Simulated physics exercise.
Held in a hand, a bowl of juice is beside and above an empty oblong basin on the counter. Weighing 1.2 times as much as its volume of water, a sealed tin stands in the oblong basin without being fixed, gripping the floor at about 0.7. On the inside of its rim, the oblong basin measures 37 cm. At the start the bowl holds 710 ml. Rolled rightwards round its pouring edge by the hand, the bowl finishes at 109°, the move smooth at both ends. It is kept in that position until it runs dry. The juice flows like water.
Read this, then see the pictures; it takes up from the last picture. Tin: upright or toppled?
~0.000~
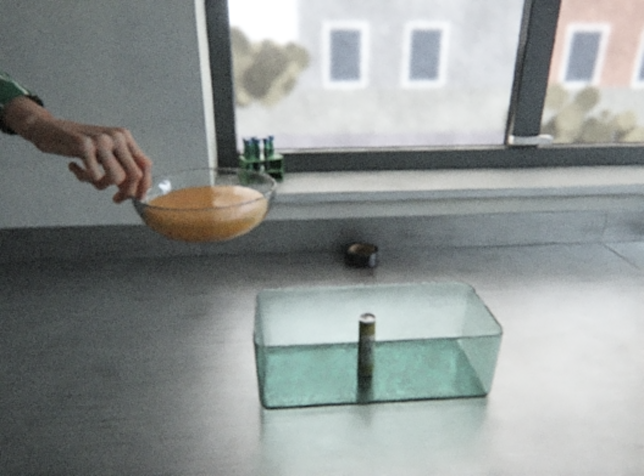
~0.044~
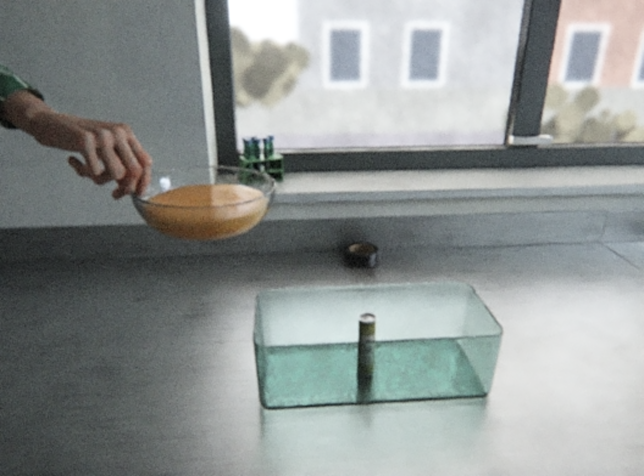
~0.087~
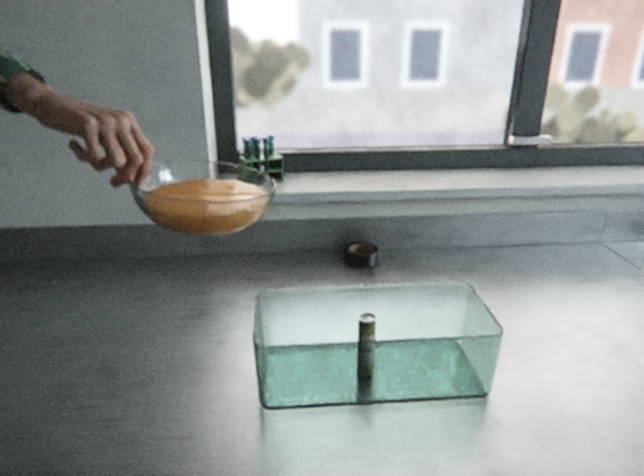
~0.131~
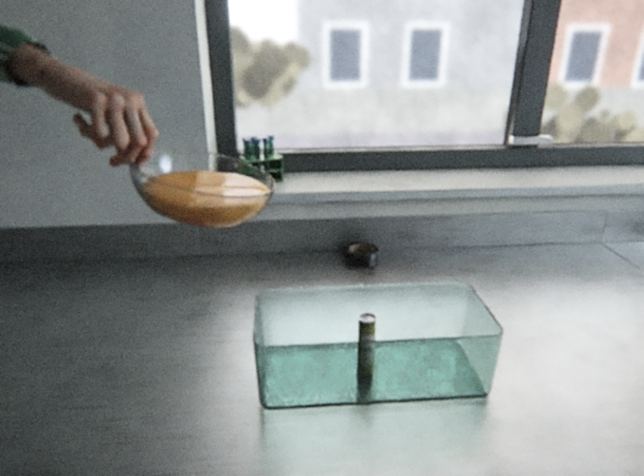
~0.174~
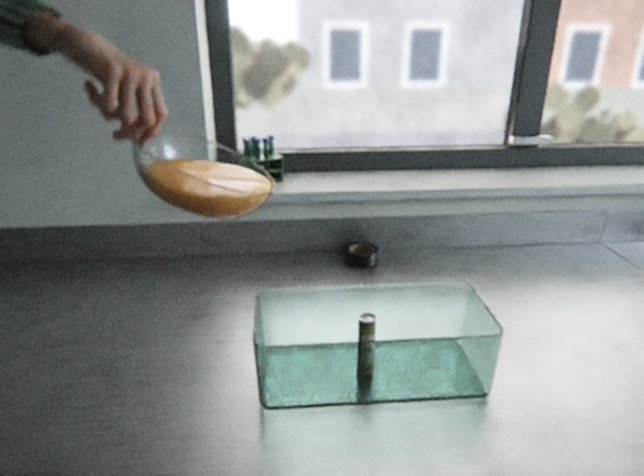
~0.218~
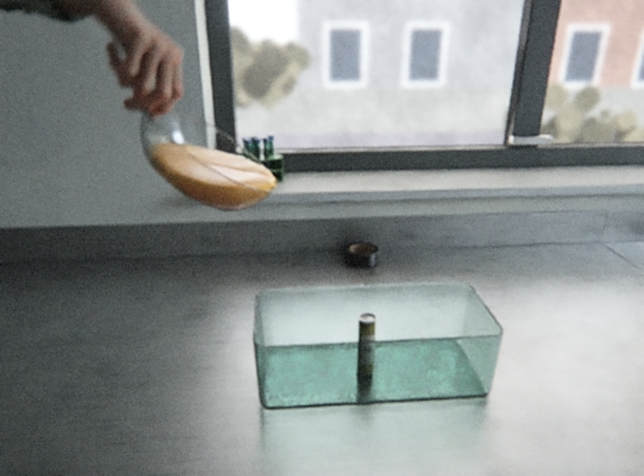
It's going to stay vertical.
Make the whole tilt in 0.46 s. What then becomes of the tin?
Well, the tin simply holds firm.
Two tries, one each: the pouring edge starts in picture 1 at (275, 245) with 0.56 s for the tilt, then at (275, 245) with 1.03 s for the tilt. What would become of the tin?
In the first try it comes down; in the second it comes down.
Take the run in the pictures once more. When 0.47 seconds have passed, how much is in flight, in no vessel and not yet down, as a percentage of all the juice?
Share: Roughly 90 per cent.
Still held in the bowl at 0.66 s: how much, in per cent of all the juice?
0 in a hundred, give or take.
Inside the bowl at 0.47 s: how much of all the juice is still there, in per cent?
Close to 9 in a hundred.
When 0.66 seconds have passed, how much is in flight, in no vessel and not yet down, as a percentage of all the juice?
Something like 6 per cent is in the air then.
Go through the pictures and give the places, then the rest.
Tilt 0°; pouring edge (275, 186); surface from (143, 204) to (270, 201); the oblong basin's rim runs from (256, 317) to (485, 307); the tin's top is at (367, 320), in the first frame.
Tilt 2°; pouring edge (275, 186); surface from (143, 202) to (270, 199), in the second frame.
Tilt 6°; pouring edge (275, 186); surface from (142, 194) to (270, 196), in the third frame.
Tilt 14°; pouring edge (274, 186); surface from (142, 182) to (270, 190), in the fourth frame.
Tilt 24°; pouring edge (274, 187); surface from (145, 167) to (272, 183), in the fifth frame.
Tilt 36°; pouring edge (273, 187); surface from (150, 146) to (263, 174); 1 per cent is over the edge, in the sixth frame.
By 0.47 s the tilt is 102° and 9 per cent is still to pour; the tin stands where it began.
By 0.66 s the tilt is 109° and 0 per cent is still to pour; the tin stands where it began.
By 0.85 s the tilt is 109° and 0 per cent is still to pour; the tin stands where it began.
By 1.06 s the tilt is 109° and 0 per cent is still to pour; the tin stands where it began.
At rest the tin stands where it began.
